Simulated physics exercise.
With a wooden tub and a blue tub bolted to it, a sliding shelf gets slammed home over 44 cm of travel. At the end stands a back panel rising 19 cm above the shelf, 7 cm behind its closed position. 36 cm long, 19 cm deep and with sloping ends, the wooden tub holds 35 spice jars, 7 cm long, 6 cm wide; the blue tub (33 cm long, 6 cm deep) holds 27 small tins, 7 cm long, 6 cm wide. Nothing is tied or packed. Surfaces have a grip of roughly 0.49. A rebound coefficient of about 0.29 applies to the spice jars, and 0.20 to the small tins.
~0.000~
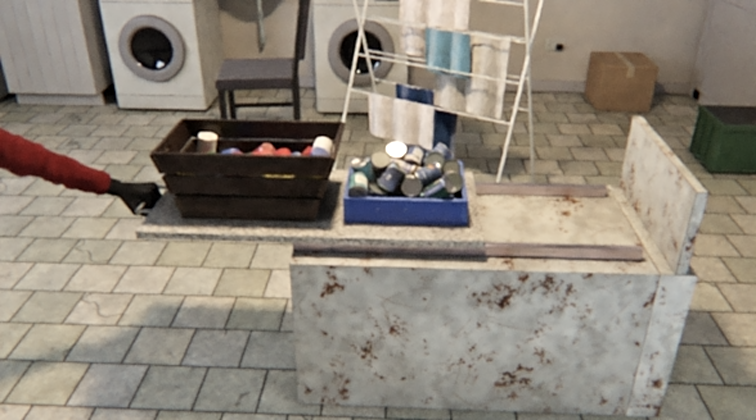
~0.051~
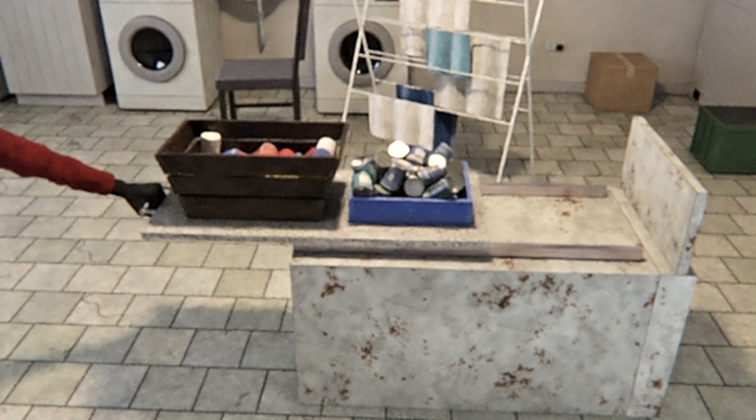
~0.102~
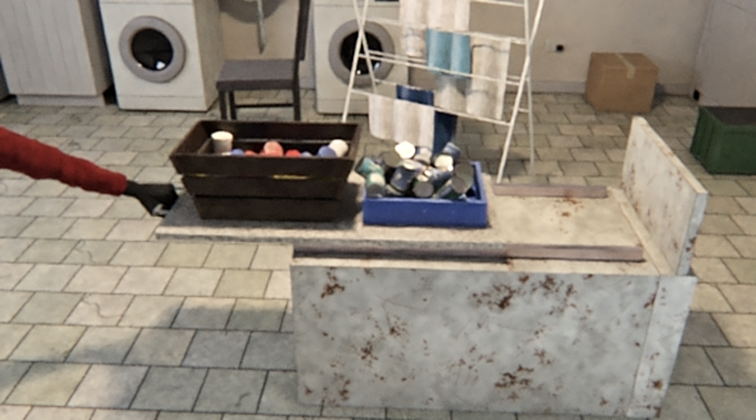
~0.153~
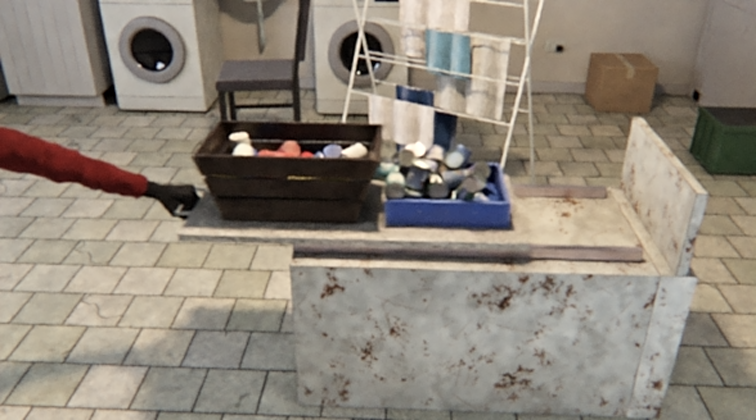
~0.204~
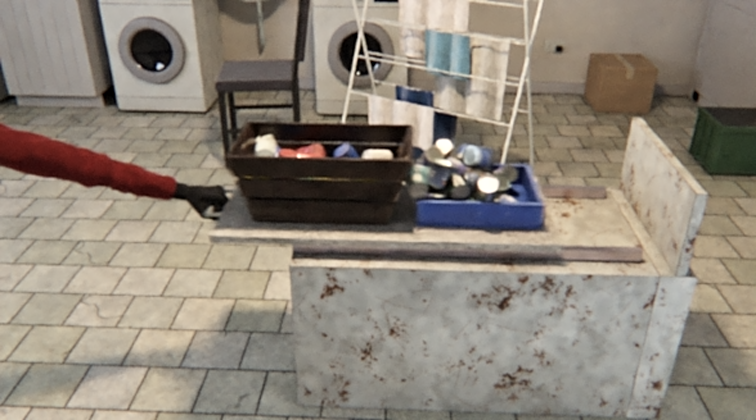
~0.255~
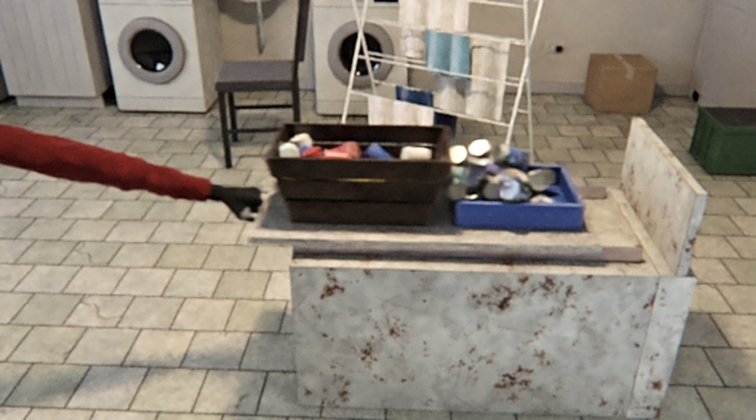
In a tiled laundry room, a red-sleeved arm with a dark hand grips the left end of a shelf carrying a wooden tub and a blue tub, both full of small containers. The hand pushes the shelf rightward, slowly, then faster, bringing both tubs nearer the rust-spotted back panel as their contents shift about.
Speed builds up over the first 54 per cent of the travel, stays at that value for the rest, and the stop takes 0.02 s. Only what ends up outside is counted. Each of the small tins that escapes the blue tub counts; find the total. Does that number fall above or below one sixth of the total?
It falls above one sixth.
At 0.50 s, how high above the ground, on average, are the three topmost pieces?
Their middles average near 88 cm high.
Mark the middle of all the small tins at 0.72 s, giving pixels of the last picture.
Around (584, 199).
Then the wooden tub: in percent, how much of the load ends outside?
Wooden tub, 5 in a hundred gone.
After 0.30 s, the runners reach their end.
After 0.38 s, wooden tub 35 in, 0 out and blue tub 27 in, 0 out.
After 0.50 s, wooden tub 35 in, 0 out and blue tub 20 in, 7 out.
After 0.72 s, wooden tub 34 in, 1 out and blue tub 19 in, 8 out.
When it is over (at 1.15 s), wooden tub 33 in, 2 out and blue tub 18 in, 9 out. Asked share, 9 of 27, 33 per cent.
